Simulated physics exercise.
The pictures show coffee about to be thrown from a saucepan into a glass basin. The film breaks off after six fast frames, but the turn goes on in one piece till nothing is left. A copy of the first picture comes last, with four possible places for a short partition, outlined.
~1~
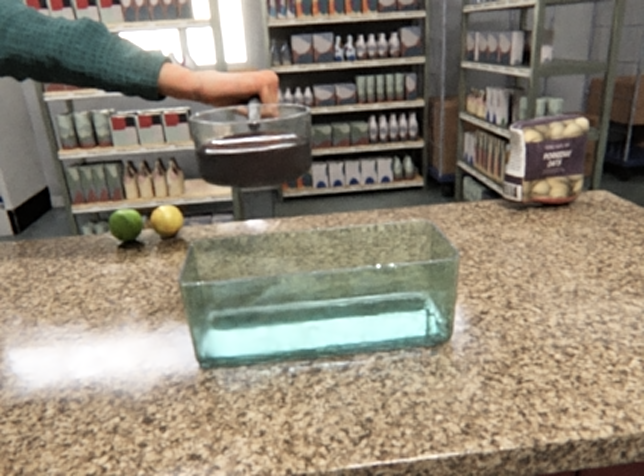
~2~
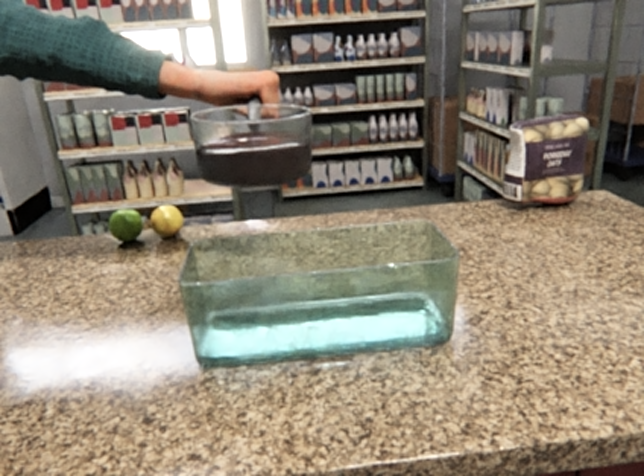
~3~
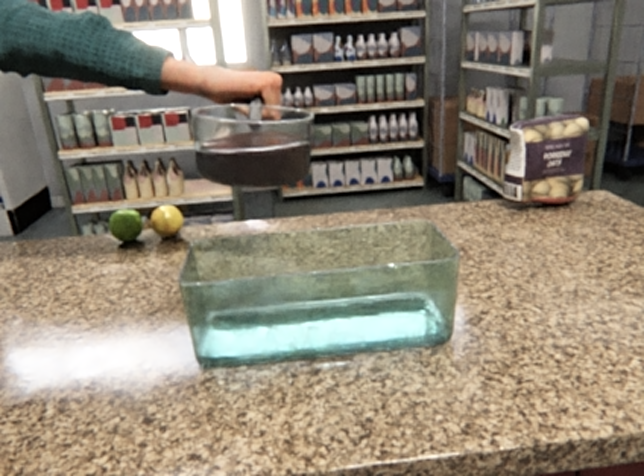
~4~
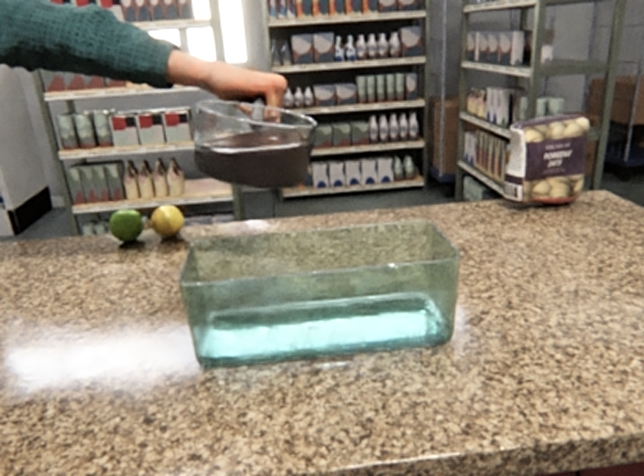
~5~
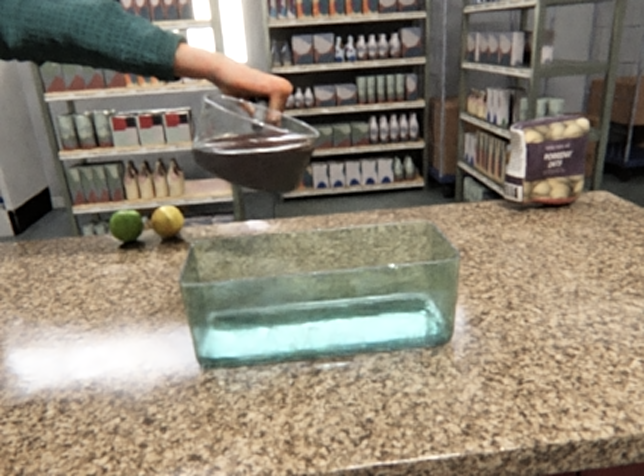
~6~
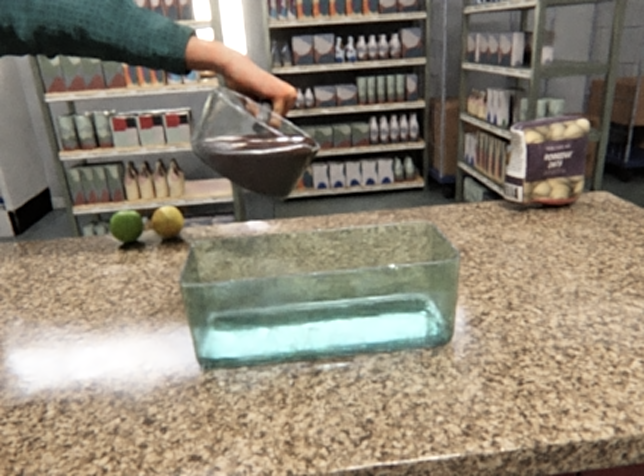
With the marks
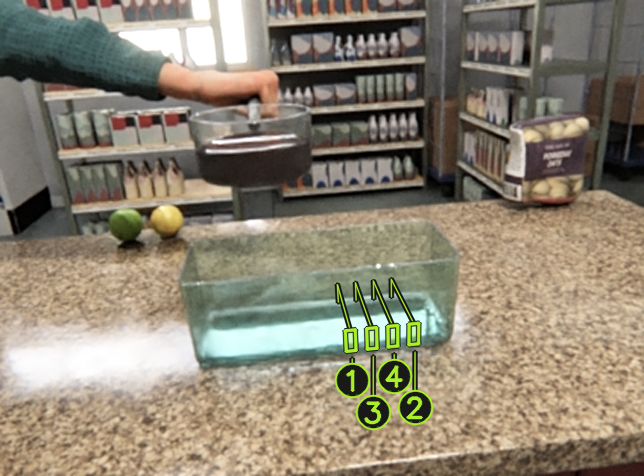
A hand holds a saucepan of dark liquid above a glass basin and tilts it rightward.
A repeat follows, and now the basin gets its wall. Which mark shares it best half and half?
Use position 3.
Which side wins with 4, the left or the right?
The left side.
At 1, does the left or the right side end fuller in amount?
More ends on the right.
On the marked copy, 1 at (352, 358); 2 at (415, 351); 3 at (373, 356); 4 at (394, 354).
Choosing 1, about 28 % ends left of the wall and 71 % right of it.
Choosing 2, about 88 % ends left of the wall and 11 % right of it.
Choosing 3, about 52 % ends left of the wall and 47 % right of it.
Choosing 4, about 85 % ends left of the wall and 14 % right of it.
